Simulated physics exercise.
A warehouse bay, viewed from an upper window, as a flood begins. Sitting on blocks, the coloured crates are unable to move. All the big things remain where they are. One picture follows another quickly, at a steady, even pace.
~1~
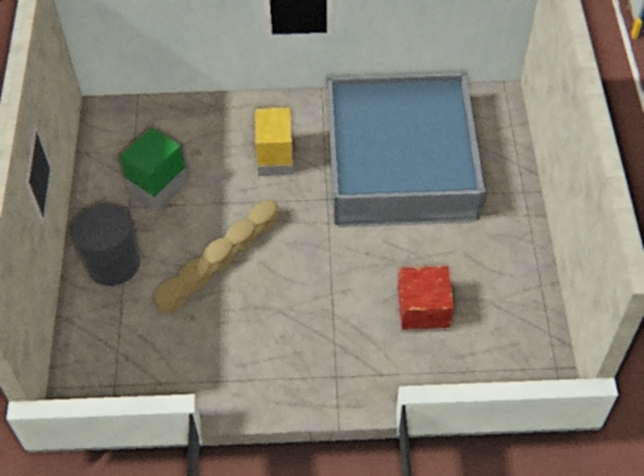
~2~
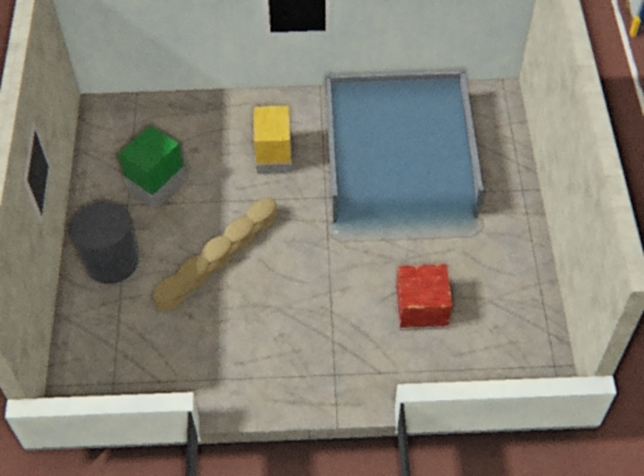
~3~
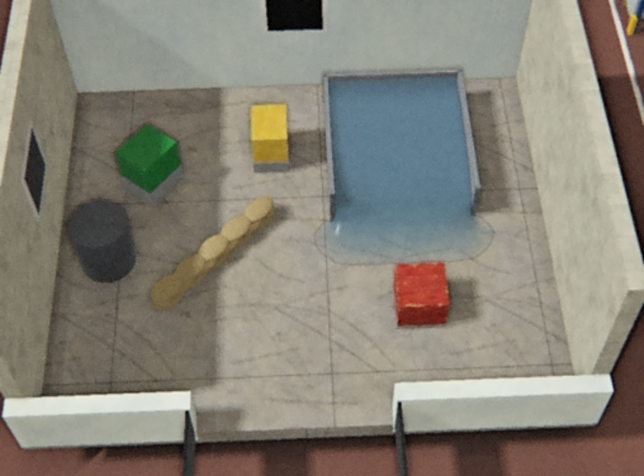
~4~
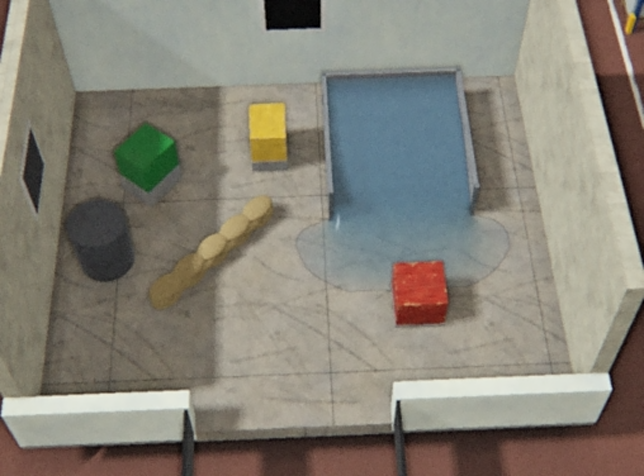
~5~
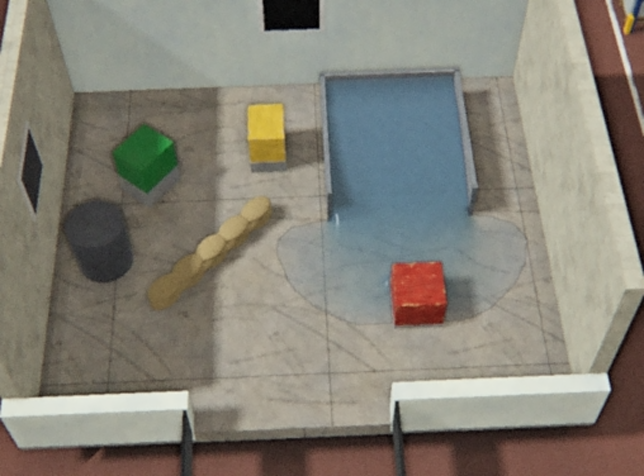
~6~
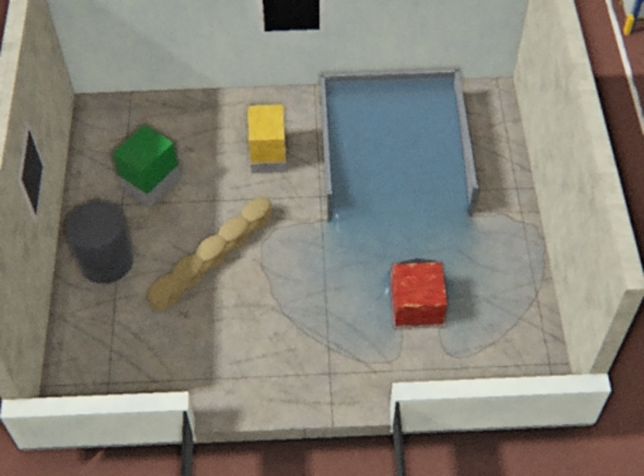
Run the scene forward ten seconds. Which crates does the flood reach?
In order: The green crate avoids the water; the yellow crate avoids the water; the red crate meets the water.
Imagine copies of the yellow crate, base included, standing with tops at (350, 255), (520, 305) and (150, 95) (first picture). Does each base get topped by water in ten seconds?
Crate by crate: Gets flooded; gets flooded; is not reached.
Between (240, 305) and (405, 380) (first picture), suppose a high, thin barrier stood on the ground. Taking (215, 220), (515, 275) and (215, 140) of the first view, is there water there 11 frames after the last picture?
As listed: No water, flooded, not flooded.
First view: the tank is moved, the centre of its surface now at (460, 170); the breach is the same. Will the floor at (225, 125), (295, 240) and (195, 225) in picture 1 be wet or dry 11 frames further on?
First unwetted; next drenched; last unwetted.
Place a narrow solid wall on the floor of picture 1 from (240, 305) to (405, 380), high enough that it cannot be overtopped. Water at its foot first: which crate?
It's the one in red.
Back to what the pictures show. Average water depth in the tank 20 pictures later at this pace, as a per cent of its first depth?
22 per cent or thereabouts.
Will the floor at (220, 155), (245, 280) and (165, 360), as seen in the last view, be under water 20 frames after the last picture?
Taking the three spots one by one, I'd call them clear, drenched and drenched.
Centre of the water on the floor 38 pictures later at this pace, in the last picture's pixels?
About (319, 286) in the last view.
A moment on, water covers 30 % of the floor; the green crate not reached, the yellow crate not reached, the red crate water round its plinth.
Next, water covers 40 % of the floor; the green crate not reached, the yellow crate not reached, the red crate water round its plinth.
Then, water covers 55 % of the floor; the green crate not reached, the yellow crate not reached, the red crate water round its plinth.
Later, water covers 70 % of the floor; the green crate not reached, the yellow crate not reached, the red crate water round its plinth.
In the end, water covers 95 % of the floor; the green crate stayed above the water, the yellow crate stayed above the water, the red crate was topped.
